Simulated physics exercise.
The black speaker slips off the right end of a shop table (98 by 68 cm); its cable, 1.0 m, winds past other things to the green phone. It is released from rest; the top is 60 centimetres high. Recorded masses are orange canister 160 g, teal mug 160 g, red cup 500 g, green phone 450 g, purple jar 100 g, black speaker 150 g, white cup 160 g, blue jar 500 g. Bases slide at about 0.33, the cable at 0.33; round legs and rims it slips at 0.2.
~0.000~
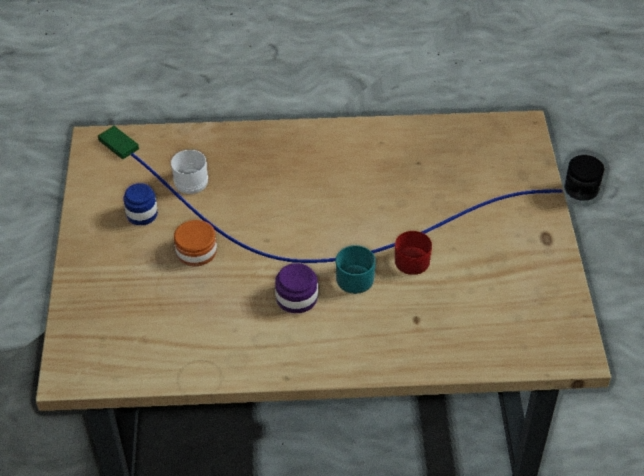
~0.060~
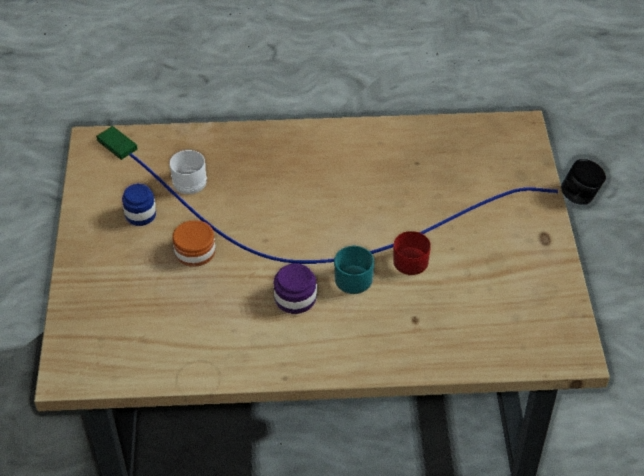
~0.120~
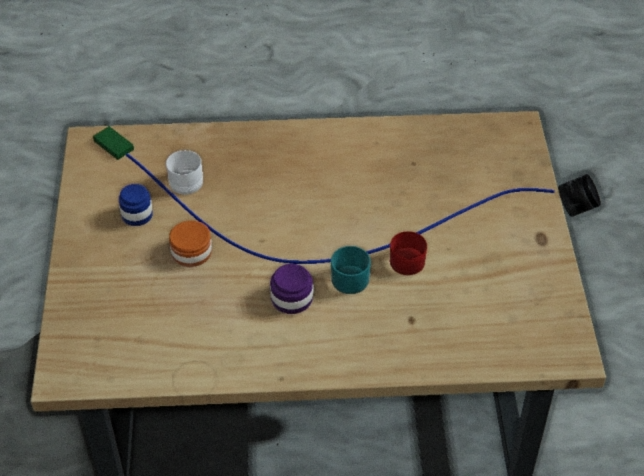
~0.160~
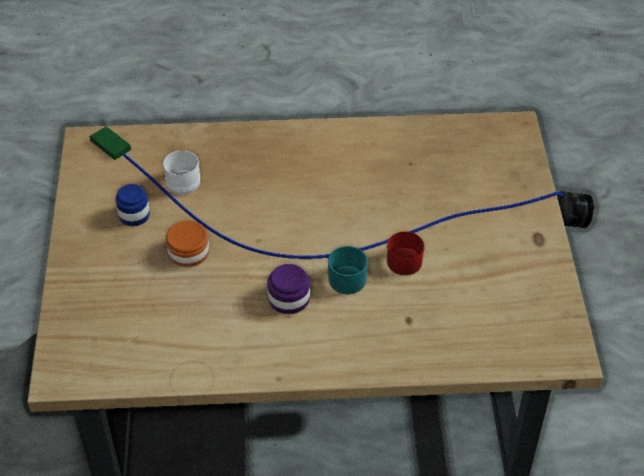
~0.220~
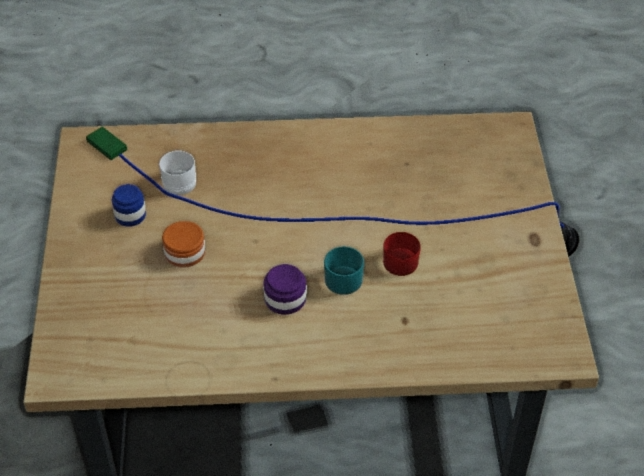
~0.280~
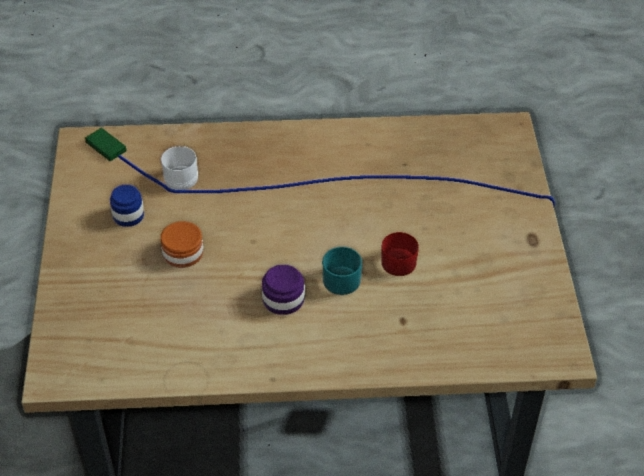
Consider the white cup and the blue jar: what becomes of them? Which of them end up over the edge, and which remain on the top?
As it ends, the white cup remains on top, the blue jar remains on top.
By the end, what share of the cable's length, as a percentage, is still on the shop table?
I'd estimate close to 85 per cent of the cable's length.
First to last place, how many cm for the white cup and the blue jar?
White cup: 8 cm; blue jar: 0 cm.
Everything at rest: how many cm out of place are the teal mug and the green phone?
Net shift, approx.: Teal mug = 0 cm; green phone = 0 cm.
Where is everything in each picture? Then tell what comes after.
The first frame shows white cup (189, 162); blue jar (138, 192); cable runs through (514, 195) (430, 229) (330, 260) (228, 237) (166, 184).
The second frame shows black speaker (586, 171); cable runs through (510, 192) (328, 261) (164, 184).
The third frame shows black speaker (579, 196); cable runs through (506, 192) (325, 261) (161, 184).
The fourth frame shows black speaker (573, 210); cable runs through (520, 204) (326, 256) (158, 184).
The fifth frame shows black speaker (557, 238); cable runs through (550, 204) (348, 218) (155, 184).
The sixth frame shows white cup (179, 158); blue jar (125, 193); cable runs through (553, 204) (461, 181) (356, 178) (251, 189) (159, 182).
At 0.5 s, the cable's tail end at (122, 157); white cup 8 cm off its start, black speaker over the edge.
At 0.7 s, the cable's tail end at (123, 157); white cup 8 cm off its start, black speaker over the edge, green phone 1 cm off its start.
At 1.0 s, the cable's tail end at (123, 157); white cup 8 cm off its start at (192, 138), black speaker over the edge, green phone 1 cm off its start at (108, 142).
At 1.2 s, the cable's tail end at (123, 157); white cup 8 cm off its start, black speaker over the edge, green phone 1 cm off its start.
At 2.4 s, the cable's tail end at (123, 157); white cup 8 cm off its start at (192, 138), blue jar 0 cm off its start at (125, 194), black speaker over the edge, green phone 1 cm off its start at (108, 142).
